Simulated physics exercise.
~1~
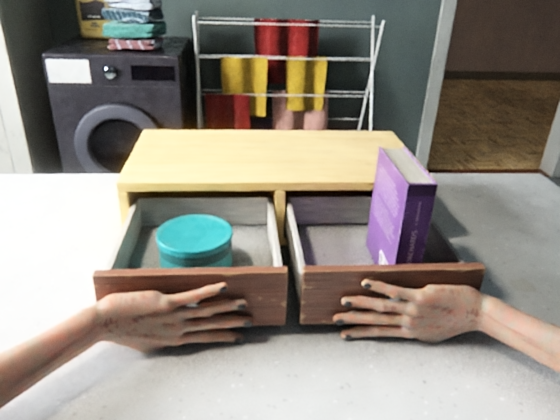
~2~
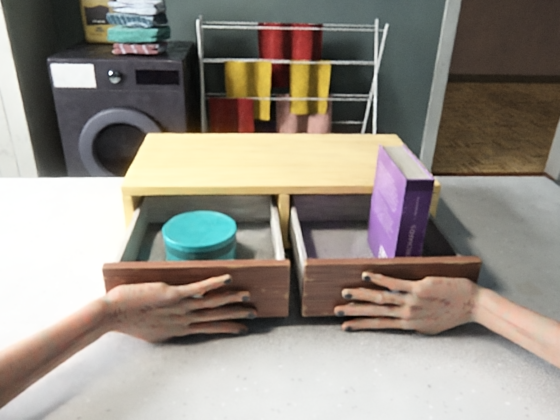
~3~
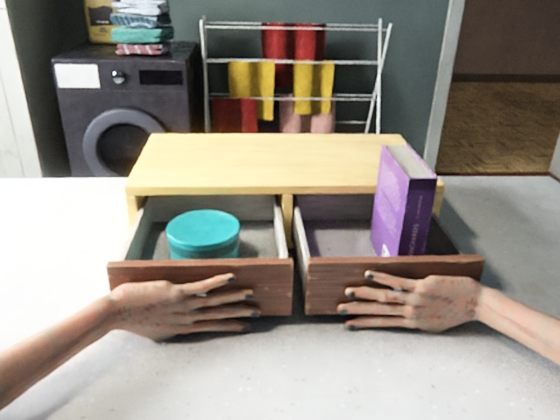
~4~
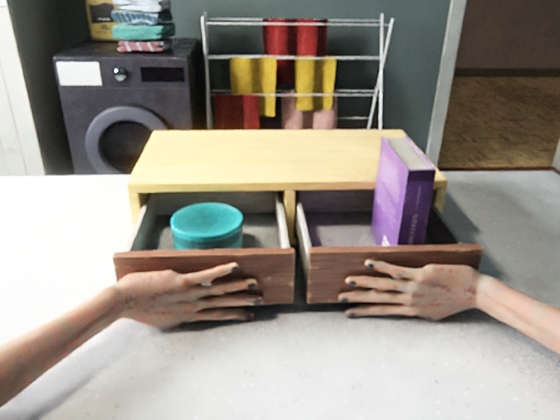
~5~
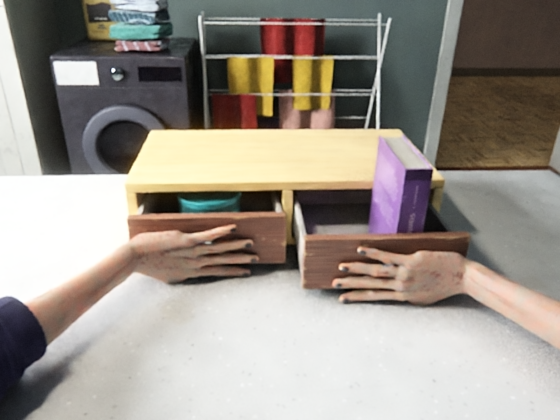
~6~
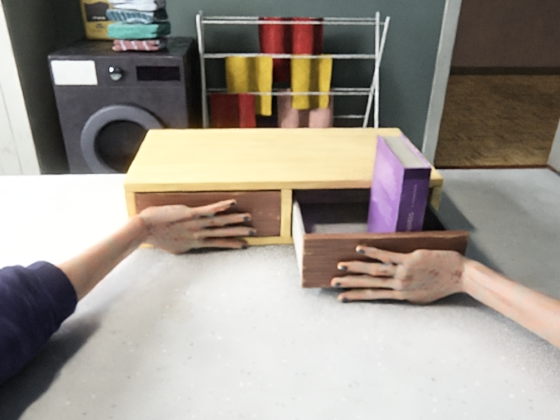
Two hands pushed a pair of open drawers into a yellow chest, the left one holding a turquoise tub and the right an upright purple book. The left drawer shut completely, but the right stopped partway and stayed open.
